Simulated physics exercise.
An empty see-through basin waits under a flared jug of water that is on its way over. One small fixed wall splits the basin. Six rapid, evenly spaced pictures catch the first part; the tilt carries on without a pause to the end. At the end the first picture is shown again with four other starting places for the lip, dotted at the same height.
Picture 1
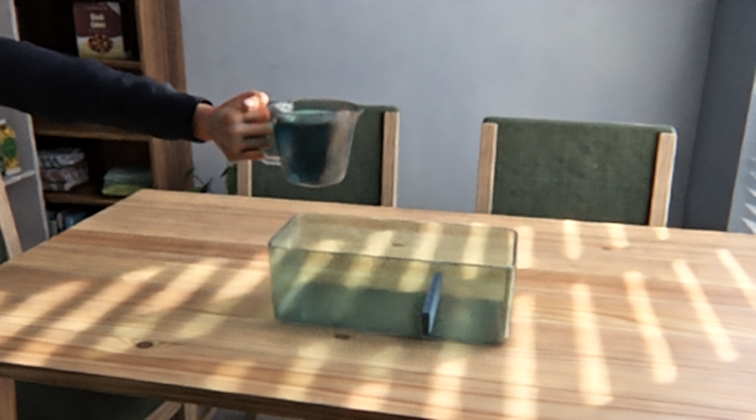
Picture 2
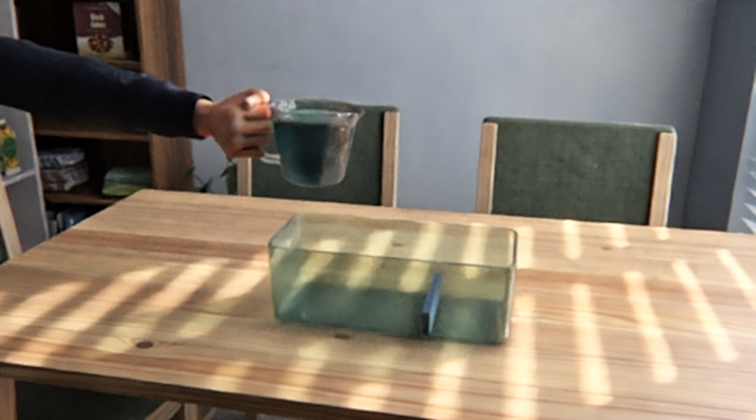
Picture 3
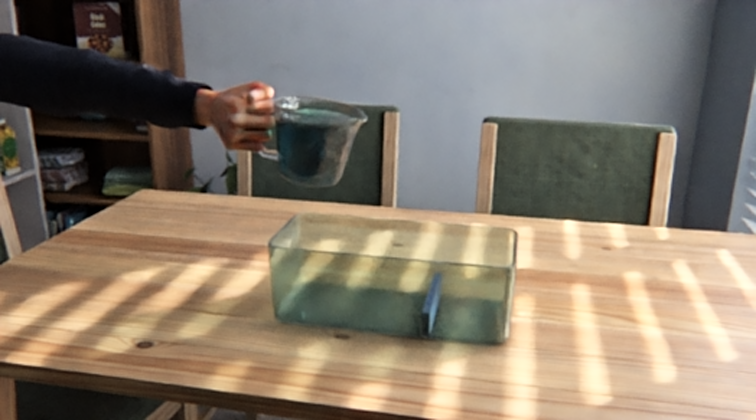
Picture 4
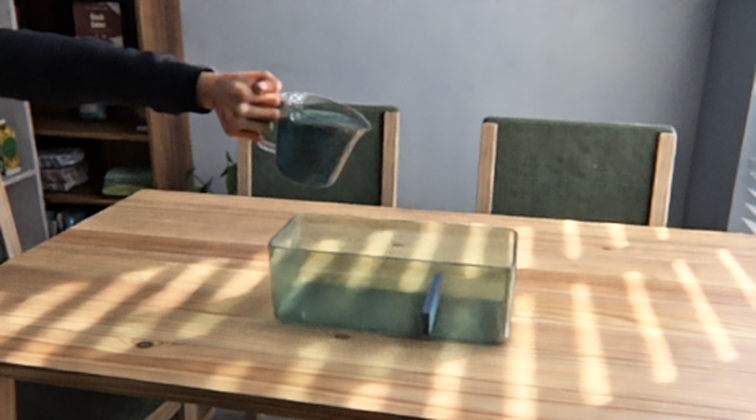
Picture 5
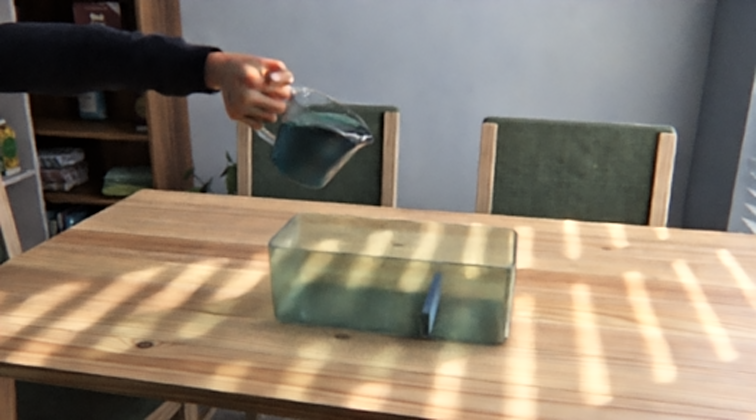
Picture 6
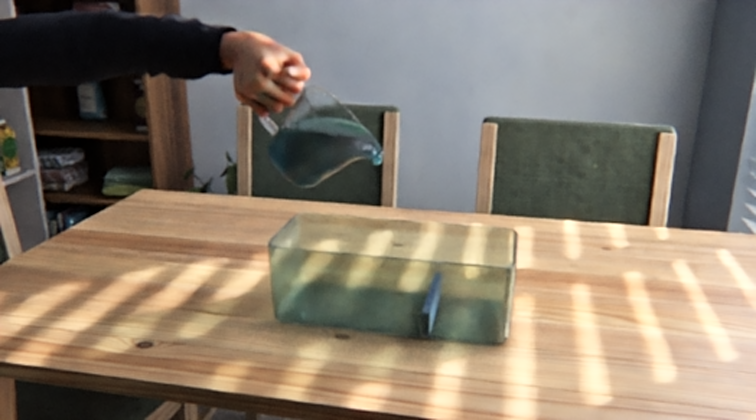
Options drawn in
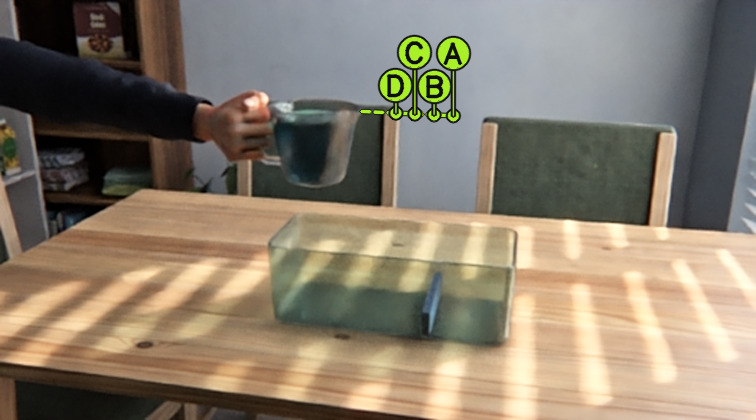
Hand tilting a clear jug of blue-green water steadily rightward above a see-through basin on a sunlit wooden table.
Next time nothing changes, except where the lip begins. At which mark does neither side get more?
Best: C.
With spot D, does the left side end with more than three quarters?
No.
In lime, A at (453, 115); B at (434, 114); C at (414, 114); D at (395, 113).
If A is chosen, about 28 % ends left of the wall and 68 % right of it; 3 % is lost outside.
If B is chosen, about 33 % ends left of the wall and 63 % right of it; 4 % is lost outside.
If C is chosen, about 50 % ends left of the wall and 47 % right of it; 3 % is lost outside.
If D is chosen, about 63 % ends left of the wall and 33 % right of it; 4 % is lost outside.
